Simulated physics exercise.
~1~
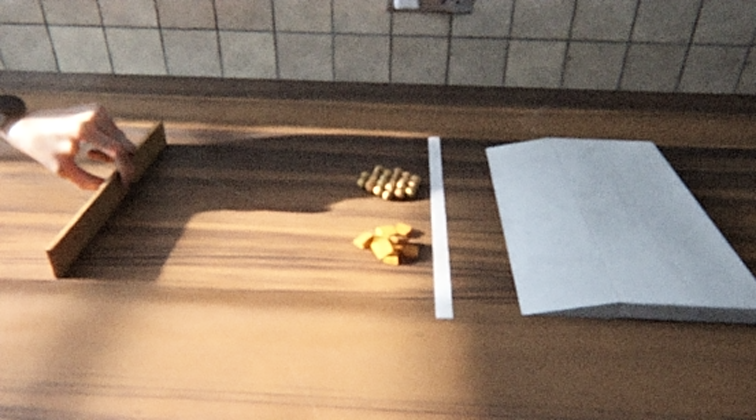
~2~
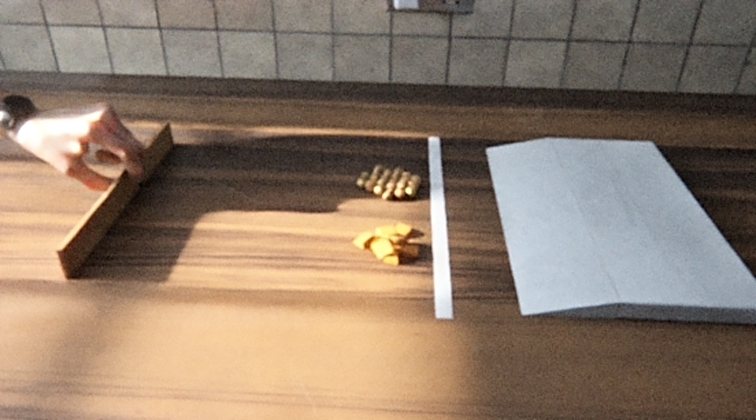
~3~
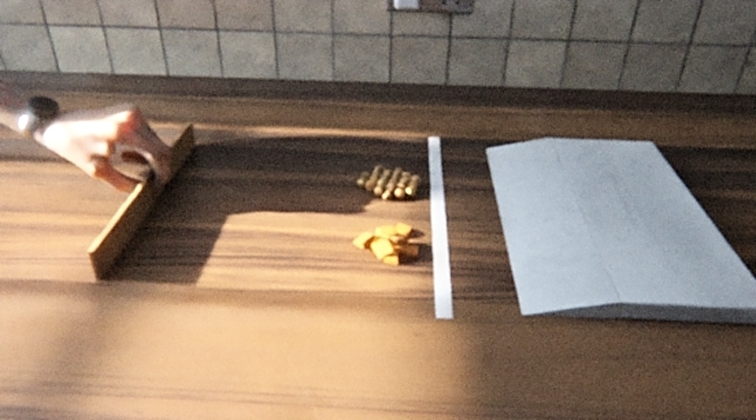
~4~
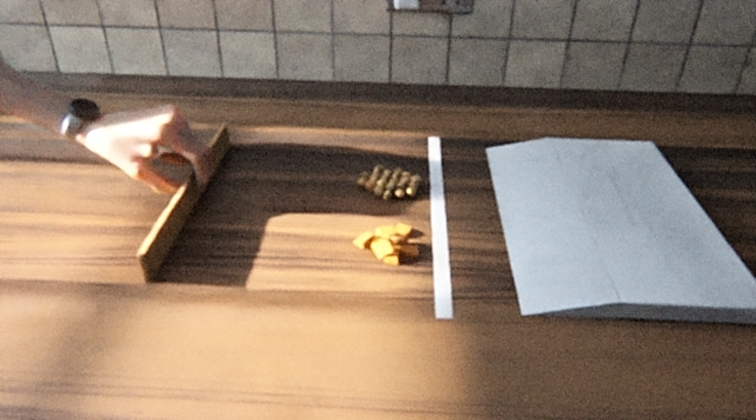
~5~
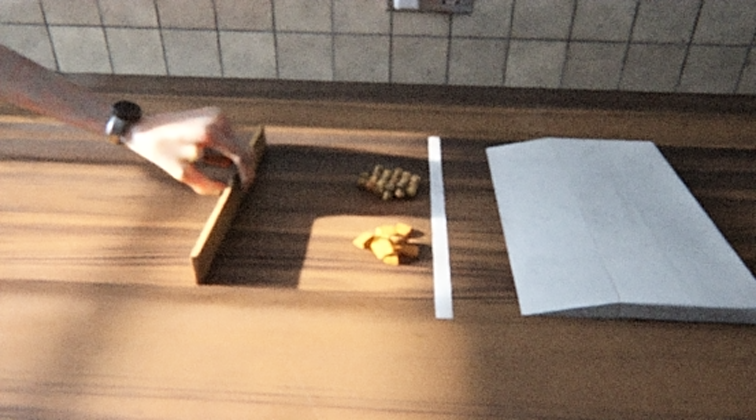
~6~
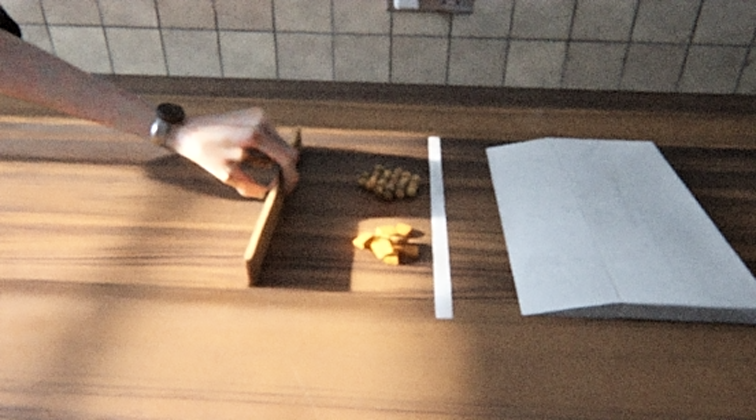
The clip opens with a hand holding a brown piece of card upright at the left of a wooden surface, with two small piles, white tape and a pale ramp to its right. The hand slides the card steadily rightward, ending just short of the piles, which stay still.
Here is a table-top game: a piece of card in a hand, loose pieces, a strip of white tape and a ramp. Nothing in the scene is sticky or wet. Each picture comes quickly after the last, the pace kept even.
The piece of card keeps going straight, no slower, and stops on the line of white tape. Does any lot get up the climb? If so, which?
Result: Most likely the near lot cannot climb over at all; most likely the far lot manages to climb over at least partly.
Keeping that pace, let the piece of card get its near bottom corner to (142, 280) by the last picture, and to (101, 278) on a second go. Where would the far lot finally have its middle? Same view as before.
Near (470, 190) in the first try and near (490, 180) in the second.
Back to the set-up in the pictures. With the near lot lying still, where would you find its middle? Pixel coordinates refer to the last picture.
About (531, 249).
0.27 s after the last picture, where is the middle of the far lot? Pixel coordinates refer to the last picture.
Its middle is roughly at (485, 185) in the last frame.
Then, 0.13 s later than the last frame, piece of card still moving, near (376, 183); near lot every one short of the ramp; far lot every one short of the ramp.
Then, 0.27 s later than the last frame, piece of card stopped at the white tape; near lot roughly a quarter on the ramp, the larger part short of the ramp; far lot about a tenth on the ramp, the larger part short of the ramp.
Then, 0.55 s later than the last frame, piece of card stopped at the white tape; near lot almost all on the ramp, about a tenth short of the ramp; far lot the larger part past the top, roughly a quarter on the ramp.
When it is over, piece of card stopped at the white tape; near lot not one past the top, almost all on the ramp, about a tenth short of the ramp; far lot almost all past the top, about a tenth on the ramp.
